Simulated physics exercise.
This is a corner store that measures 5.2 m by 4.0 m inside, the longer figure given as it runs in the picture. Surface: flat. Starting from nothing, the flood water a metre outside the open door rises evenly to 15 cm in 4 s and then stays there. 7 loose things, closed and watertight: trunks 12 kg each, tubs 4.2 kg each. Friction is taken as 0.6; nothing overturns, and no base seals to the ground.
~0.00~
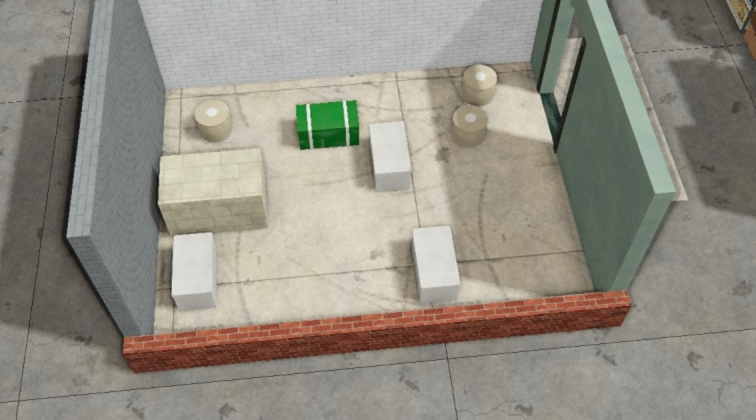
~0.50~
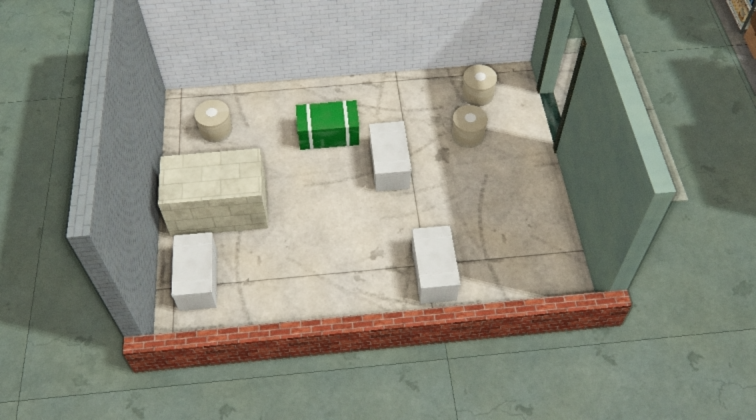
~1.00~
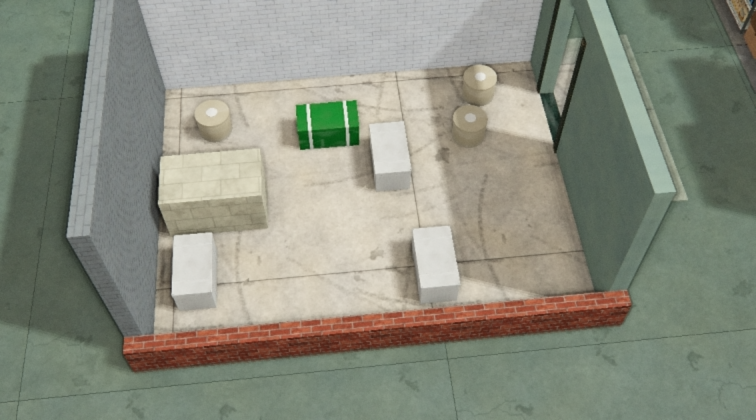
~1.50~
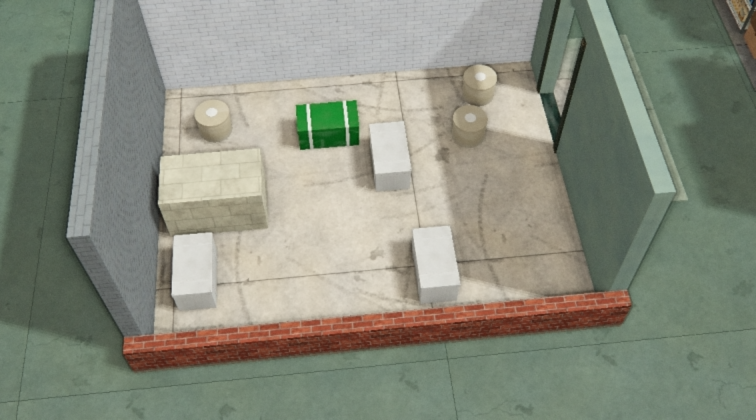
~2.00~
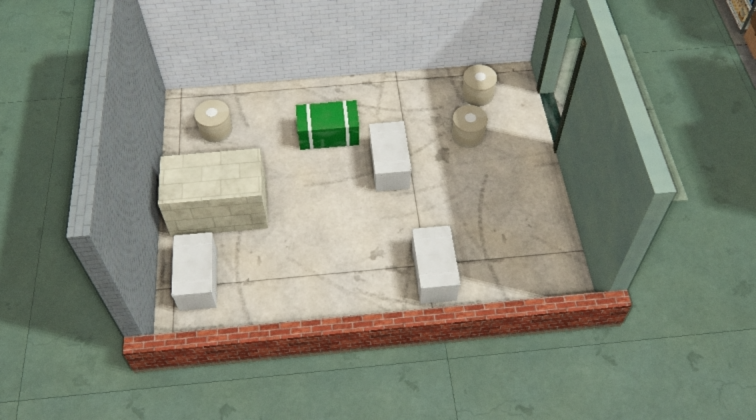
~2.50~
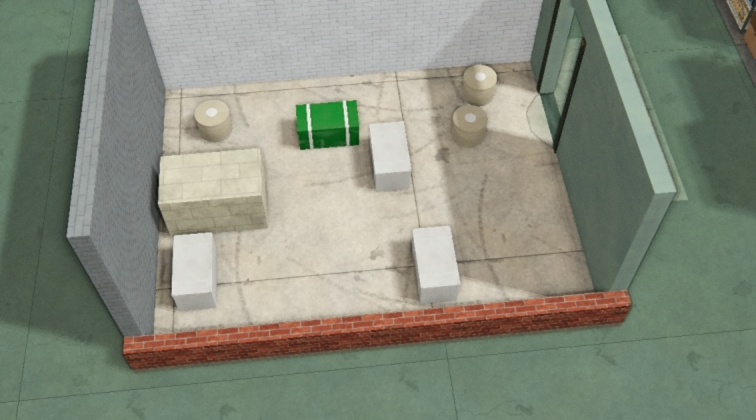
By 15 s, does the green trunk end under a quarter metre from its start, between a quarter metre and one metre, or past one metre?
I expect it goes a modest distance.
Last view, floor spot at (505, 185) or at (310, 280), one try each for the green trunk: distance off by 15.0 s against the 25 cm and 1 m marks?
The first time it hardly drifts, the second time it wanders a bit.
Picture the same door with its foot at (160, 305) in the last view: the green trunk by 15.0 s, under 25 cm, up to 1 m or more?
I'd expect the green trunk to remain in place.
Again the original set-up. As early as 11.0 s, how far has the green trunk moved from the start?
It is about 30 cm out of place by then.
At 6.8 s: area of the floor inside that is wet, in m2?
At that time the wet patch spans about 11.0 m2.
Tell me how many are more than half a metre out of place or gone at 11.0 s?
That would be 4.
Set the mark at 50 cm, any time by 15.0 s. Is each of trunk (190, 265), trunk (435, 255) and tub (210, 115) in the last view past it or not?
Note - in order: Smaller; smaller; farther.
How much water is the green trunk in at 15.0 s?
The depth there is around 8 cm.
After 3.5 s the green trunk is near (327, 116), 0.0 m from its start, aground; 0 afloat.
After 6.8 s the green trunk is near (327, 115), 0.0 m from its start, aground; 2 afloat.
After 11.0 s the green trunk is near (308, 119), 0.3 m from its start, aground; 3 afloat.
After 15.0 s the green trunk is near (291, 119), 0.5 m from its start, afloat; 7 afloat.
